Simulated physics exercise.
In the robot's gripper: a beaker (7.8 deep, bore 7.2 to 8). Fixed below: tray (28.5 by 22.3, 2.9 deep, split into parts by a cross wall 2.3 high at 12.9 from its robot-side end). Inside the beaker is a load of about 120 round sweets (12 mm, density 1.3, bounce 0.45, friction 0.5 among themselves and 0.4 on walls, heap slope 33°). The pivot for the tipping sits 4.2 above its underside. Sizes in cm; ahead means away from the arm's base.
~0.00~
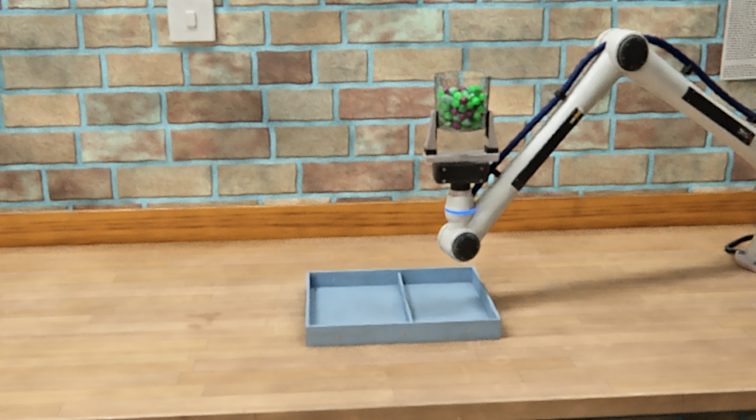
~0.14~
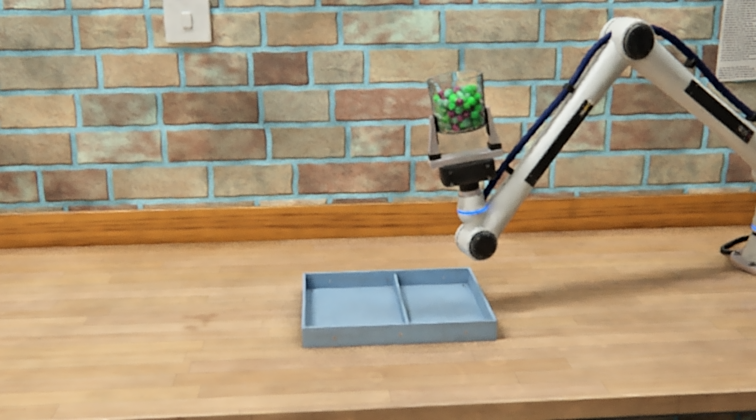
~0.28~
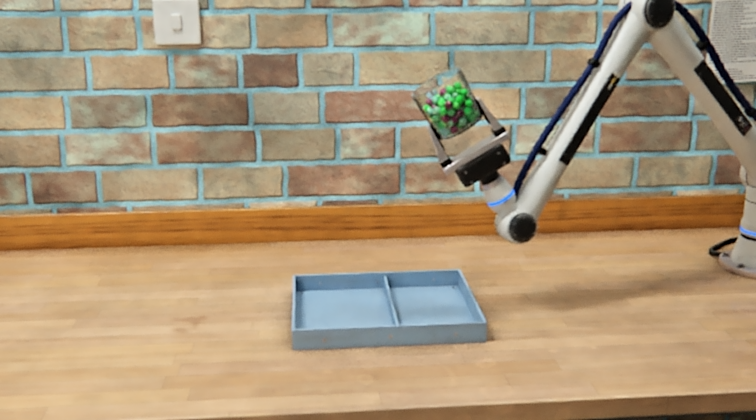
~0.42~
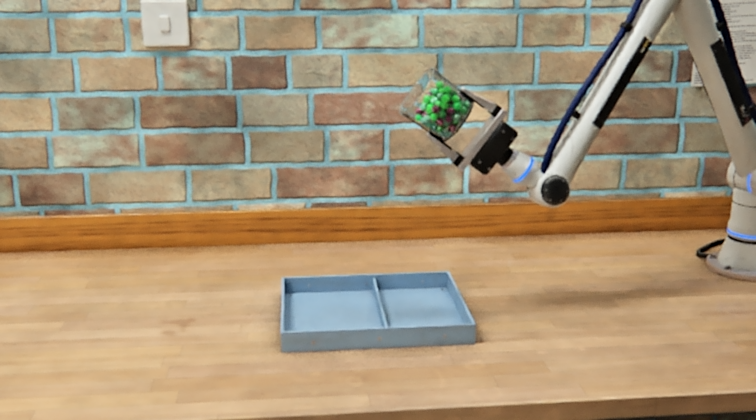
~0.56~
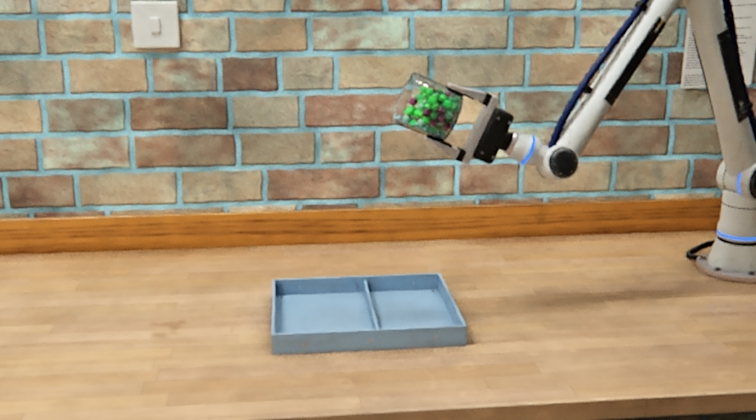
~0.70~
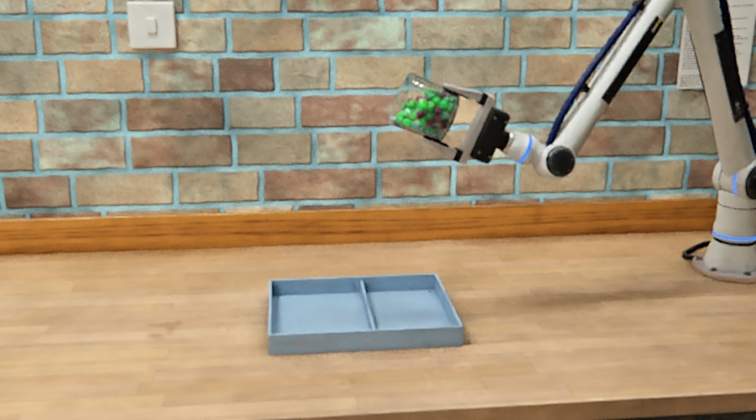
Robot arm tilting a clear beaker of green and dark round sweets leftward above a divided blue tray on a wooden worktop.
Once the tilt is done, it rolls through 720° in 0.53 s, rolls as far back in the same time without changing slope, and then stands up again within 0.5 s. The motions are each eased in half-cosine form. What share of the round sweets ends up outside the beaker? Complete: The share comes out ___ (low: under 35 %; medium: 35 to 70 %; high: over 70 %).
The share comes out low.
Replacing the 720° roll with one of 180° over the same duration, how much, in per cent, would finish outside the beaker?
It would be roughly 5 percent.
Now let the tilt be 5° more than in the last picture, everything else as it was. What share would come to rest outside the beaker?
In that case I'd expect around 10 per cent.
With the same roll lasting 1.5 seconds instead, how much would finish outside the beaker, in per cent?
About 15 %.
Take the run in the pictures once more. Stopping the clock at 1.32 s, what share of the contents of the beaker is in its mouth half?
I'd say about 35 %, give or take.
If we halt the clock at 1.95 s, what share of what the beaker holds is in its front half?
About 50 %.
After 1.32 s, tipped 67°, highest piece 37 above the table; 120 in the beaker, 1 in the robot-side part, 1 in the far-side part, 1 in flight or on a rim.
After 1.95 s, tipped 46°, highest piece 35 above the table; 116 in the beaker, 3 on the table or floor, 1 in the robot-side part, 1 in the far-side part, 2 in flight or on a rim.
After 2.46 s, upright, highest piece 38 above the table; 116 in the beaker, 3 on the table or floor, 2 in the far-side part, 1 in the robot-side part, 1 in flight or on a rim.
After 3.16 s, upright, highest piece 38 above the table; 116 in the beaker, 3 on the table or floor, 2 in the far-side part, 1 in the robot-side part, 1 in flight or on a rim.
In the end, 116 in the beaker, 3 on the table or floor, 2 in the far-side part, 1 in the robot-side part, 1 in flight or on a rim. That is 6 % outside the beaker.
